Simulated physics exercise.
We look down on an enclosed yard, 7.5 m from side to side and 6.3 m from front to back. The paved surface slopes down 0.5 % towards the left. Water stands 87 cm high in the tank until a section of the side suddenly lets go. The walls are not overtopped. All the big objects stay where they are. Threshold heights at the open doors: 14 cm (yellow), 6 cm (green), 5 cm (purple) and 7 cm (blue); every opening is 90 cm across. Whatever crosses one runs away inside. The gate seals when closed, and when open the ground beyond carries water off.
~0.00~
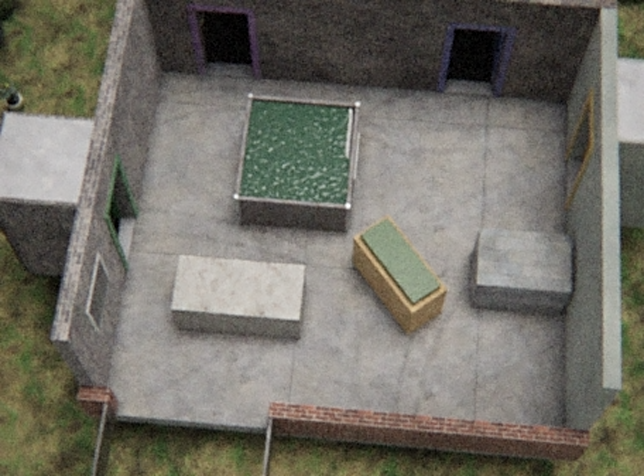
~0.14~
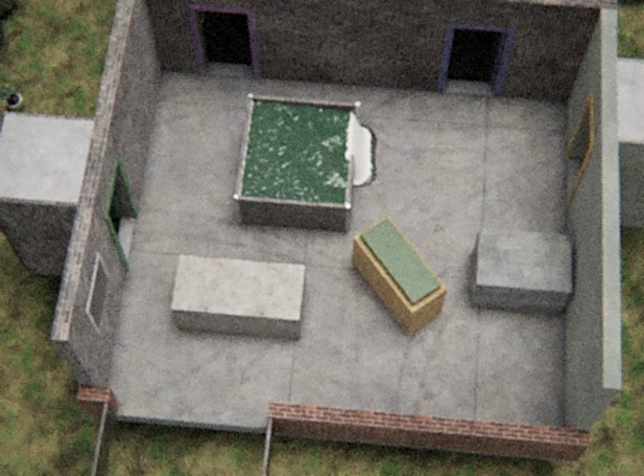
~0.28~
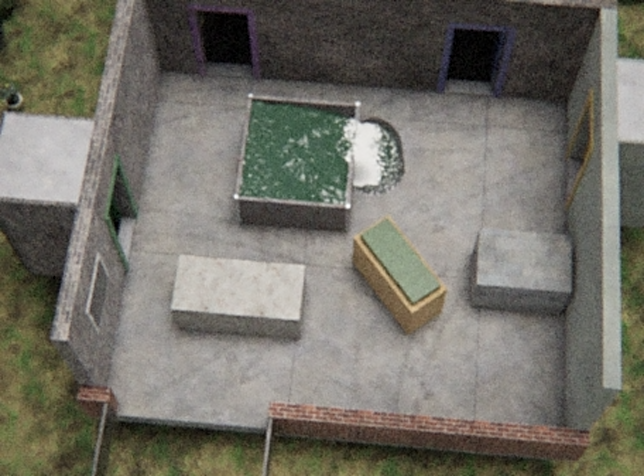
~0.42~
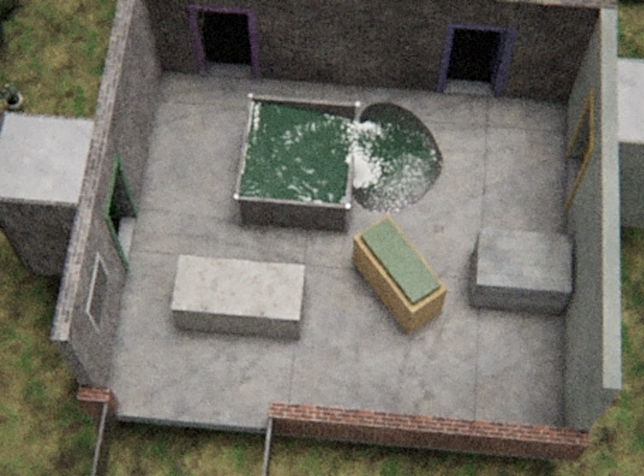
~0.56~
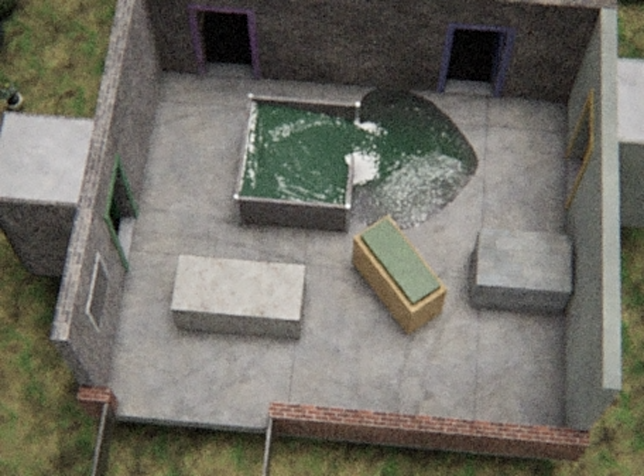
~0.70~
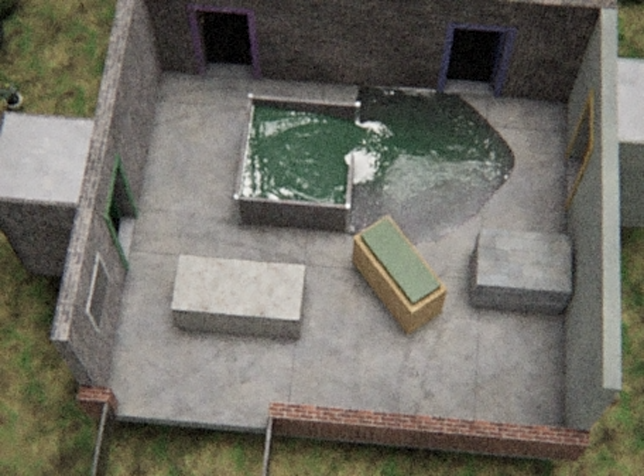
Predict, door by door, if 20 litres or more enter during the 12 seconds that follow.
Within that time: At the yellow door it goes over the limit; at the green door it does not reach the limit; at the purple door it stays under the limit; at the blue door it goes over the limit.
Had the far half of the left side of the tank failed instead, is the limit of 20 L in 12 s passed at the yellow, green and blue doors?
Then: Yellow not over, green over, blue below.
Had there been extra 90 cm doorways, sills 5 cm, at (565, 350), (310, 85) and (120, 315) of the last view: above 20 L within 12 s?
In that order: Below, not over, under.
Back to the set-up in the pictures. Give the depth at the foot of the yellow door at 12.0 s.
Some 10.5 cm.
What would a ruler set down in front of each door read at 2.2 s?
Depths in cm: Yellow 33, green 0, purple 0, blue 16.
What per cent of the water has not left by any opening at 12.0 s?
About 82 per cent.
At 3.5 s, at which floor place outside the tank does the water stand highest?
Near (553, 253).
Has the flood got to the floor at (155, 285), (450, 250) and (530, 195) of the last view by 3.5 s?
In that order: Still dry, under water, flooded.
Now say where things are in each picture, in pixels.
Still water, 87 cm deep, in the tank at (298, 152), in the first frame.
The front is at (360, 128), 0.6 m from the gap at (353, 148); 0.3 m2 of floor is under water; 87 cm left at the back of the tank, in the second frame.
Water pours out at (353, 149) and has run 0.9 m, to (400, 170); typically 13 cm deep outside, 87 cm at the tank's back, in the third frame.
Water pours out at (353, 150) and has run 1.5 m, to (438, 167); typically 9 cm deep outside, 84 cm at the tank's back, in the fourth frame.
Water pours out at (353, 150) and has run 2.1 m, to (473, 158); typically 6 cm deep outside, 76 cm at the tank's back, in the fifth frame.
Water pours out at (353, 150) and has run 2.8 m, to (510, 160); typically 5 cm deep outside, 73 cm at the tank's back, in the sixth frame.
After 1.4 s water covers 30 % of the floor and is deepest (48 cm) near (565, 109); yellow door 22 cm at the sill, 15 L in, green door not reached, purple door not reached, blue door 20 cm at the sill, 12 L in.
After 2.2 s water covers 30 % of the floor and is deepest (49 cm) near (565, 109); yellow door 33 cm at the sill, 81 L in, green door not reached, purple door not reached, blue door 16 cm at the sill, 56 L in.
After 3.5 s water covers 35 % of the floor and is deepest (34 cm) near (553, 253); yellow door 22 cm at the sill, 164 L in, green door not reached, purple door not reached, blue door 14 cm at the sill, 89 L in.
After 7.0 s water covers 60 % of the floor and is deepest (18 cm) near (355, 218); yellow door 13 cm at the sill, 207 L in, green door not reached, purple door 2 cm at the sill, 0 L in, blue door 16 cm at the sill, 235 L in.
After 12.0 s water covers 90 % of the floor and is deepest (14 cm) near (565, 109); yellow door 10 cm at the sill, 208 L in, green door 6 cm at the sill, 0 L in, purple door 4 cm at the sill, 0 L in, blue door 11 cm at the sill, 311 L in.
